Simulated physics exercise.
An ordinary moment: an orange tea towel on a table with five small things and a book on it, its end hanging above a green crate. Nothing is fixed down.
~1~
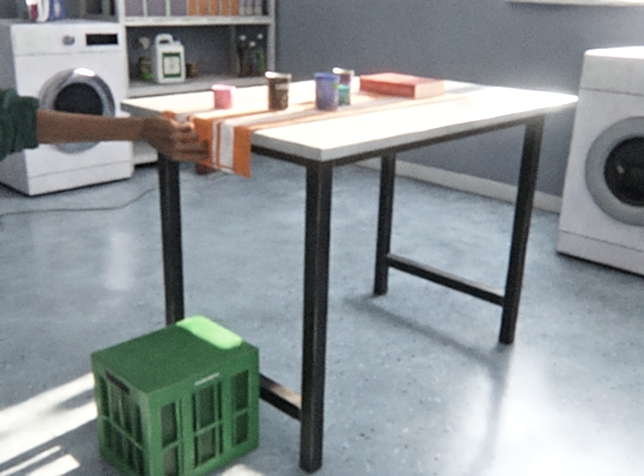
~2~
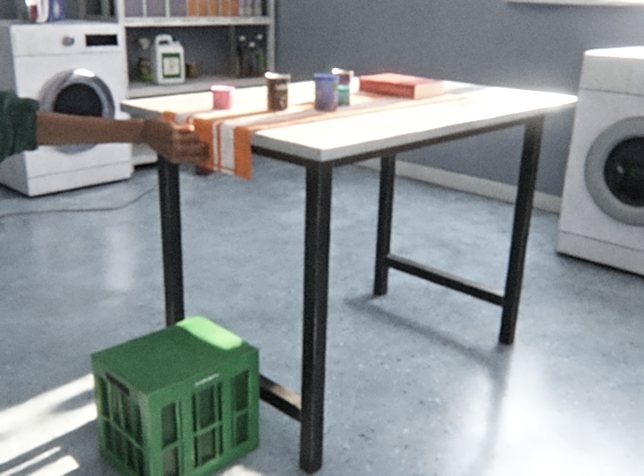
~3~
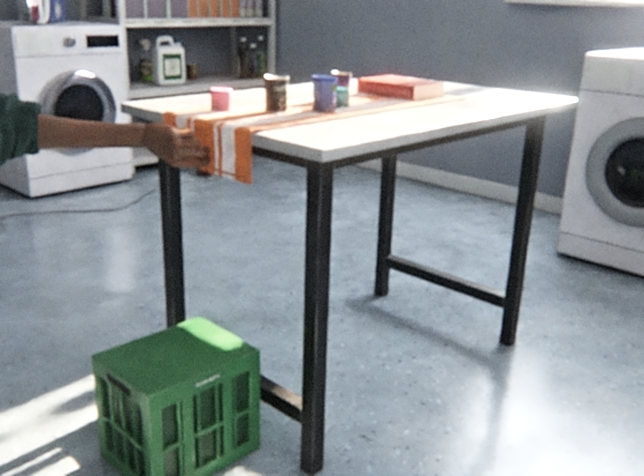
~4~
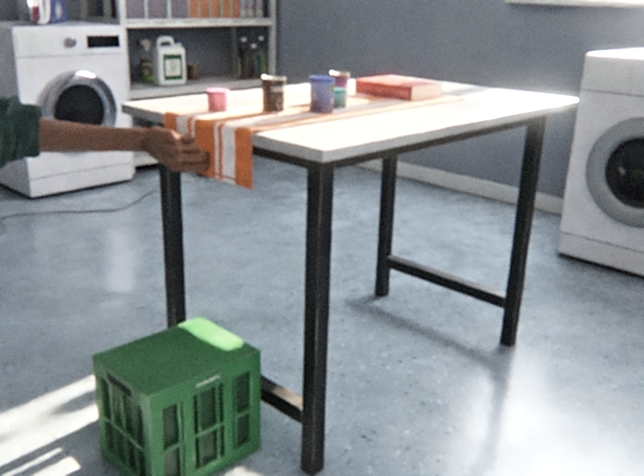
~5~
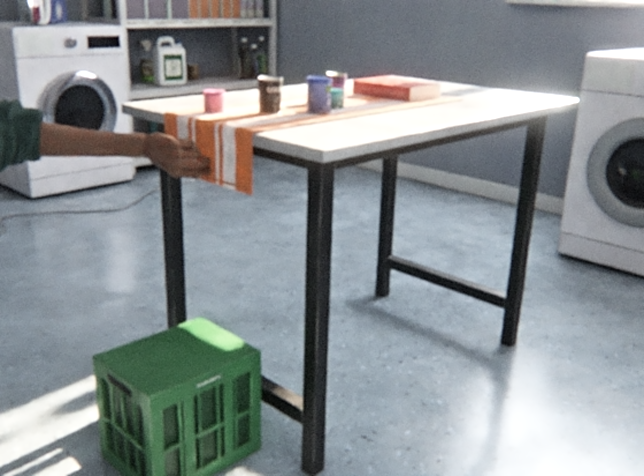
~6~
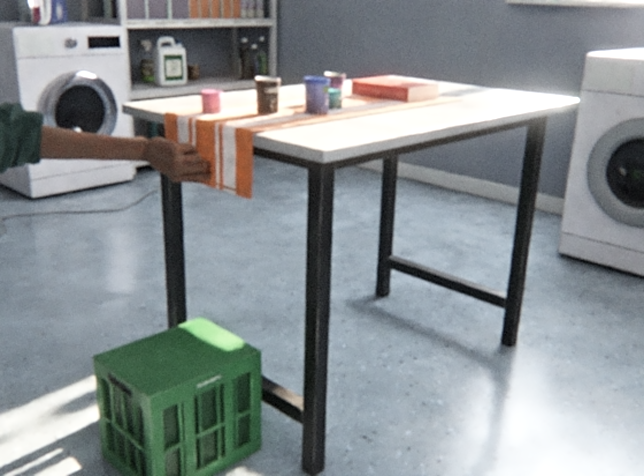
An orange striped tea towel slid slowly over the near left edge of a table as a hand held its end, drawing the small pots and cans slightly along, above a green crate.
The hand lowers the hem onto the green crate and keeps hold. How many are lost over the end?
The count of fallen things is four.
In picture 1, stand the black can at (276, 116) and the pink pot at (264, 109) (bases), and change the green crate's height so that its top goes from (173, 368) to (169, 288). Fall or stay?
The black can drops off; the pink pot comes down.
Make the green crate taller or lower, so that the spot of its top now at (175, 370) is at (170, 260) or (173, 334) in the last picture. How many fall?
It would be 1 and 3.
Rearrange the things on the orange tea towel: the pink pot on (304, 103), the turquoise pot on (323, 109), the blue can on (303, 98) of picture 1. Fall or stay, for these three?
The pink pot comes down; the turquoise pot goes over; the blue can drops off.
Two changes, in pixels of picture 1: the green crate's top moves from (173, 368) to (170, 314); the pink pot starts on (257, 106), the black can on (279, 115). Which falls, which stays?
The pink pot goes over; the black can is carried off.
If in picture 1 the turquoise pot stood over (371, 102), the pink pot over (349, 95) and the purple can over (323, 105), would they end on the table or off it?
The turquoise pot holds on; the pink pot stays on; the purple can goes over.
Soon after, hem near (207, 228); pink pot gone.
Then, hem near (207, 276); pink pot and black can gone.
Further on, hem on the crate; pink pot, black can, blue can and turquoise pot gone.
At rest, hem on the crate; pink pot, black can, blue can and turquoise pot gone. It carries off four.
